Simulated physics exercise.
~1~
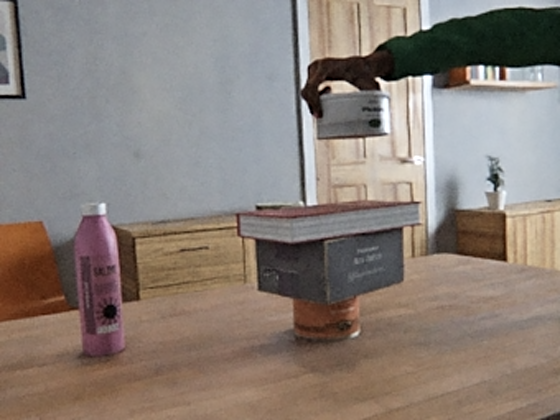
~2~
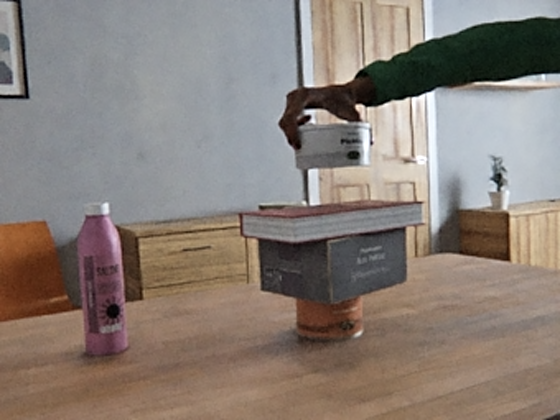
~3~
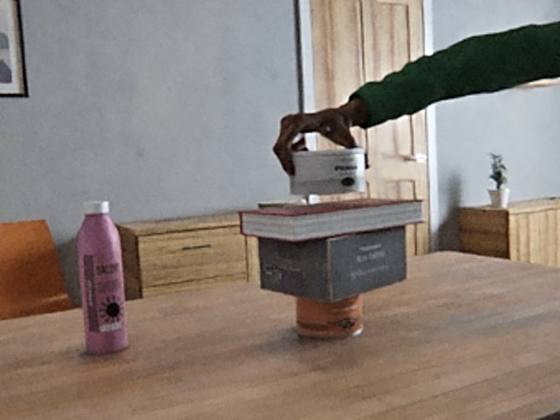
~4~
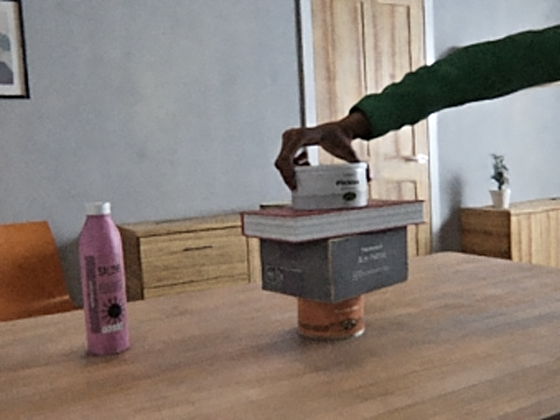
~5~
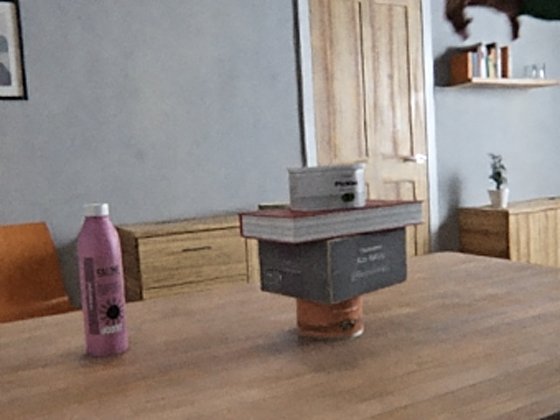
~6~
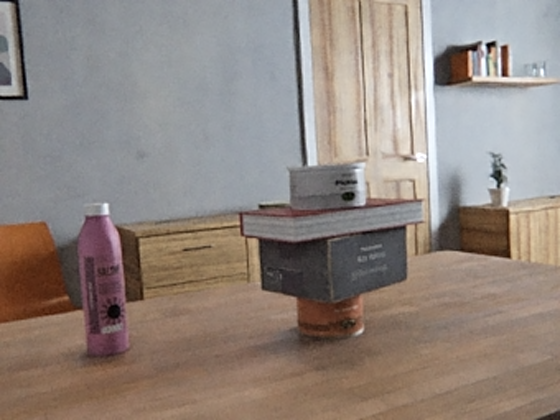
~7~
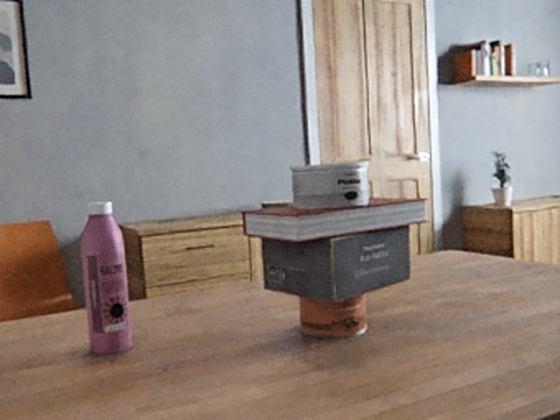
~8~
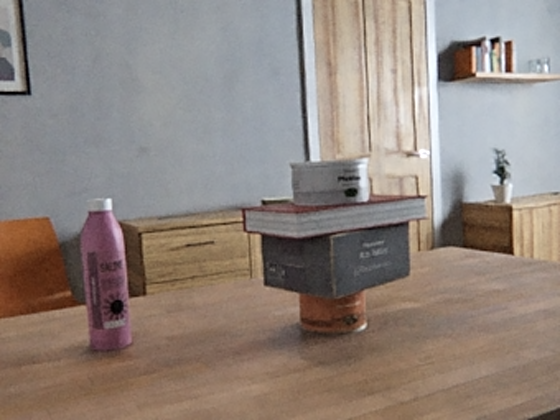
On a wooden table, a green-sleeved arm lowering a white tub onto a book, box and orange tub, withdrawing, the pile standing.
